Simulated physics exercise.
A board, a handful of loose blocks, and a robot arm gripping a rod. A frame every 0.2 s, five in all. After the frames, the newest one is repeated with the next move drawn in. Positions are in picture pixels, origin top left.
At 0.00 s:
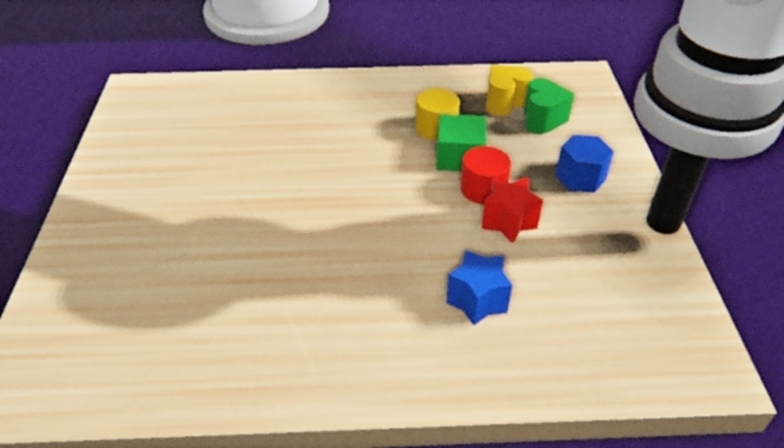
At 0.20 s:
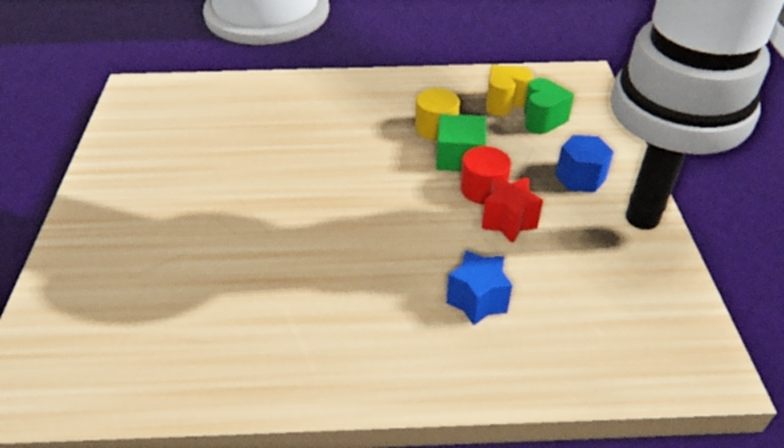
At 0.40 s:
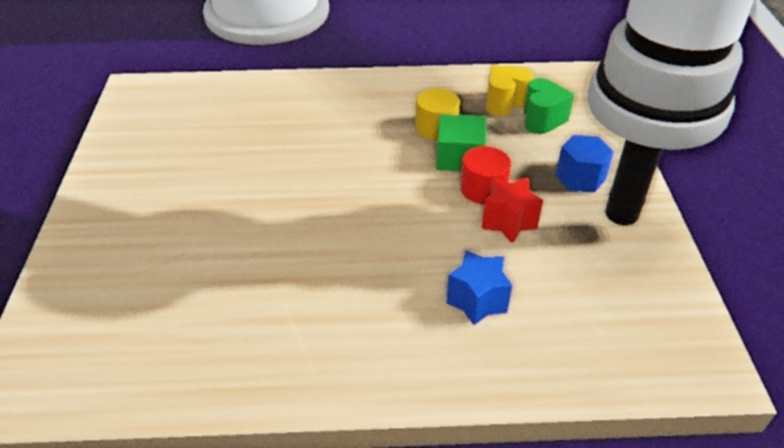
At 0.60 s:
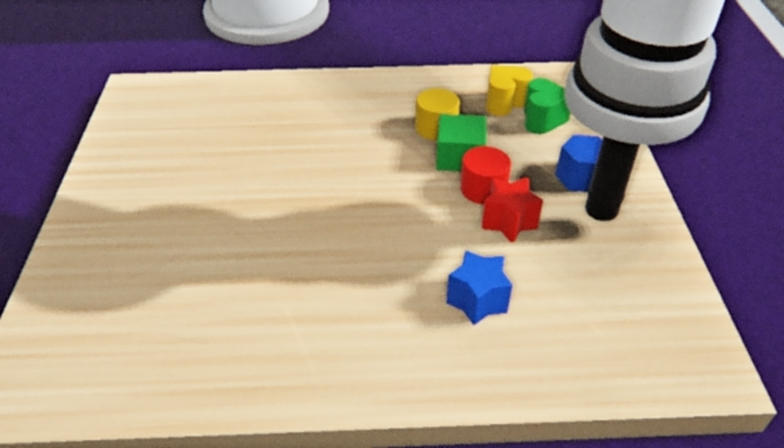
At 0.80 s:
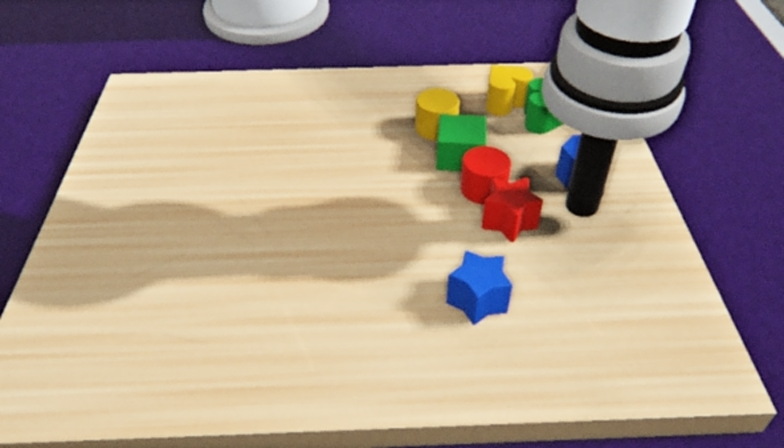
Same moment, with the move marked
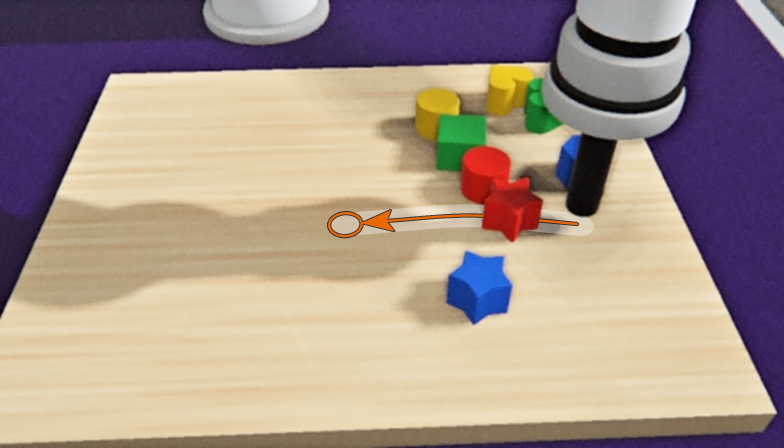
We see colored blocks on a wooden board, mostly grouped at the upper right, as a robot arm holding a black rod moves a short way left from the right edge toward the red star, while the blocks stay still.
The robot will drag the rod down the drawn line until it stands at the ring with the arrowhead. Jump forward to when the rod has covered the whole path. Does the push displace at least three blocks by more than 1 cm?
No, that is not how it ends up.
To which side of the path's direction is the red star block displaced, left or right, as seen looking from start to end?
To the path's left.
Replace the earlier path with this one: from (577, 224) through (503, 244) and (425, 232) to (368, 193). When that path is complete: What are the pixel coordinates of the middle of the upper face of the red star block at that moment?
Near (441, 179).
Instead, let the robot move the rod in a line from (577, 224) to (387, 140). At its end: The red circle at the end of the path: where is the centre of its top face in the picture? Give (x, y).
The centre of its top will be at (413, 152).
The drawn path runs from (577, 224) by way of (460, 216) to (345, 224).
What follows on the original path. One third of the way, rod at (500, 200); red star block at (468, 194).
Two thirds of the way, rod at (422, 202); red star block at (391, 201).
At the end, rod at (344, 208); red circle not moved; red star block at (325, 218), turned 45° anticlockwise.
